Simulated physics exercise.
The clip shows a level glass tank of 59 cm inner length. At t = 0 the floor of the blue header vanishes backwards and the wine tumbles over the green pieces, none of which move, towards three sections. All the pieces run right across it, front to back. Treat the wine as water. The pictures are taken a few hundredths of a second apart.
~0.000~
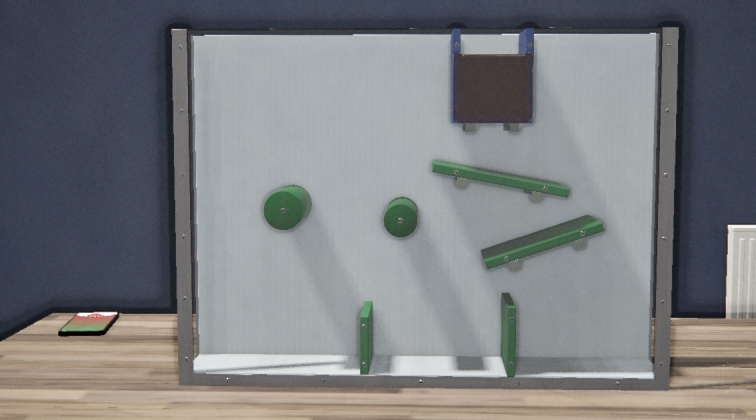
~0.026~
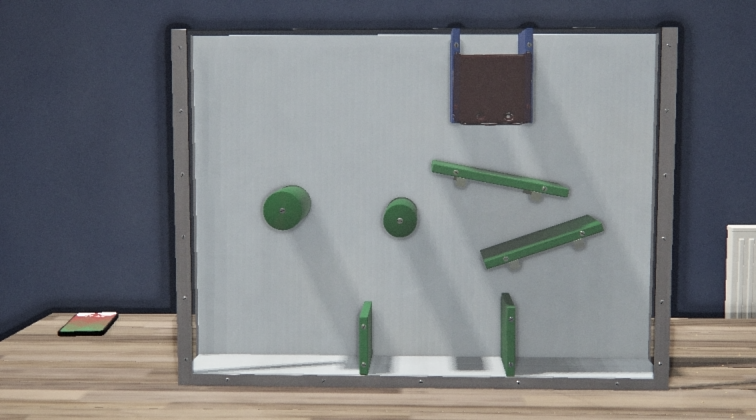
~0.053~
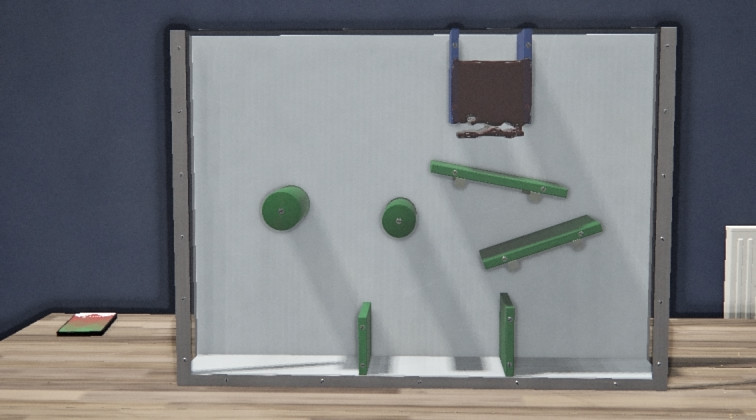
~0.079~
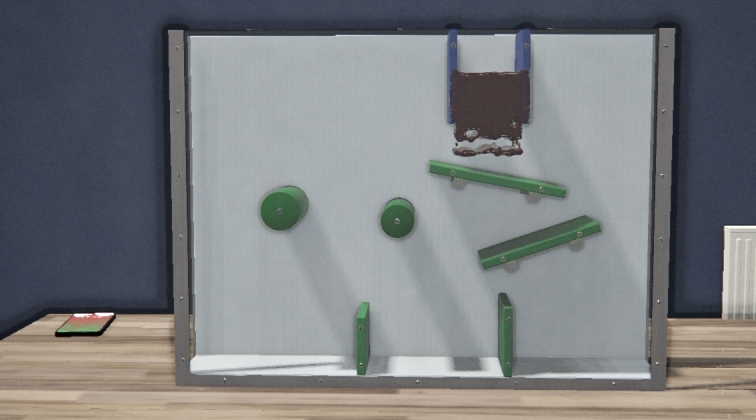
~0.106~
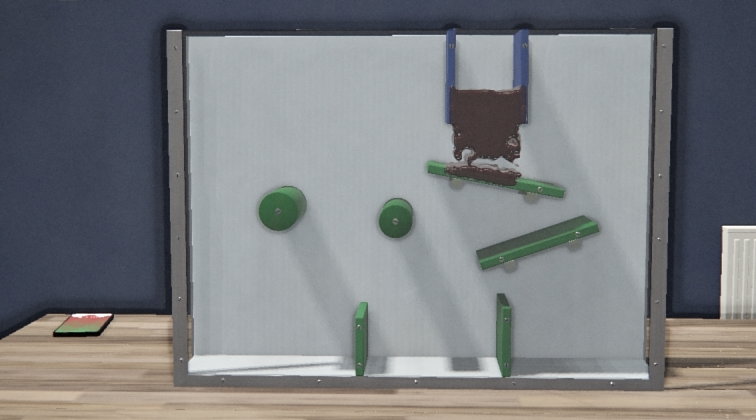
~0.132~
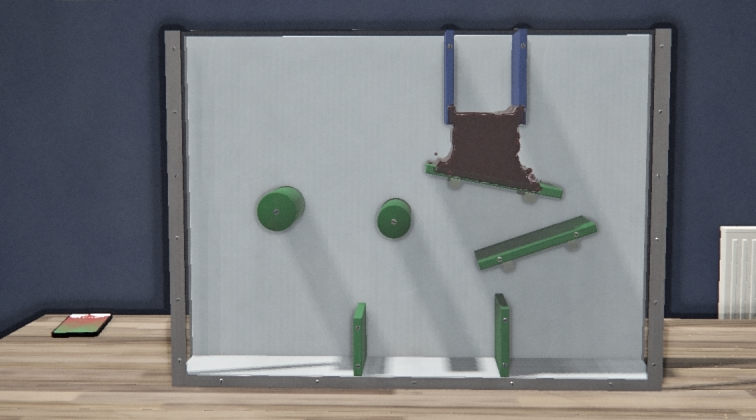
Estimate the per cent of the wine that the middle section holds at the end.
About 10 per cent.
After 0.24 s 100 per cent has yet to come down; below, left 0, middle 0, right 0.
After 0.40 s 61 per cent has yet to come down; below, left 12, middle 1, right 26.
After 0.77 s 12 per cent has yet to come down; below, left 25, middle 4, right 58.
In the end the left section holds 25, the middle 11 and the right 63 per cent.
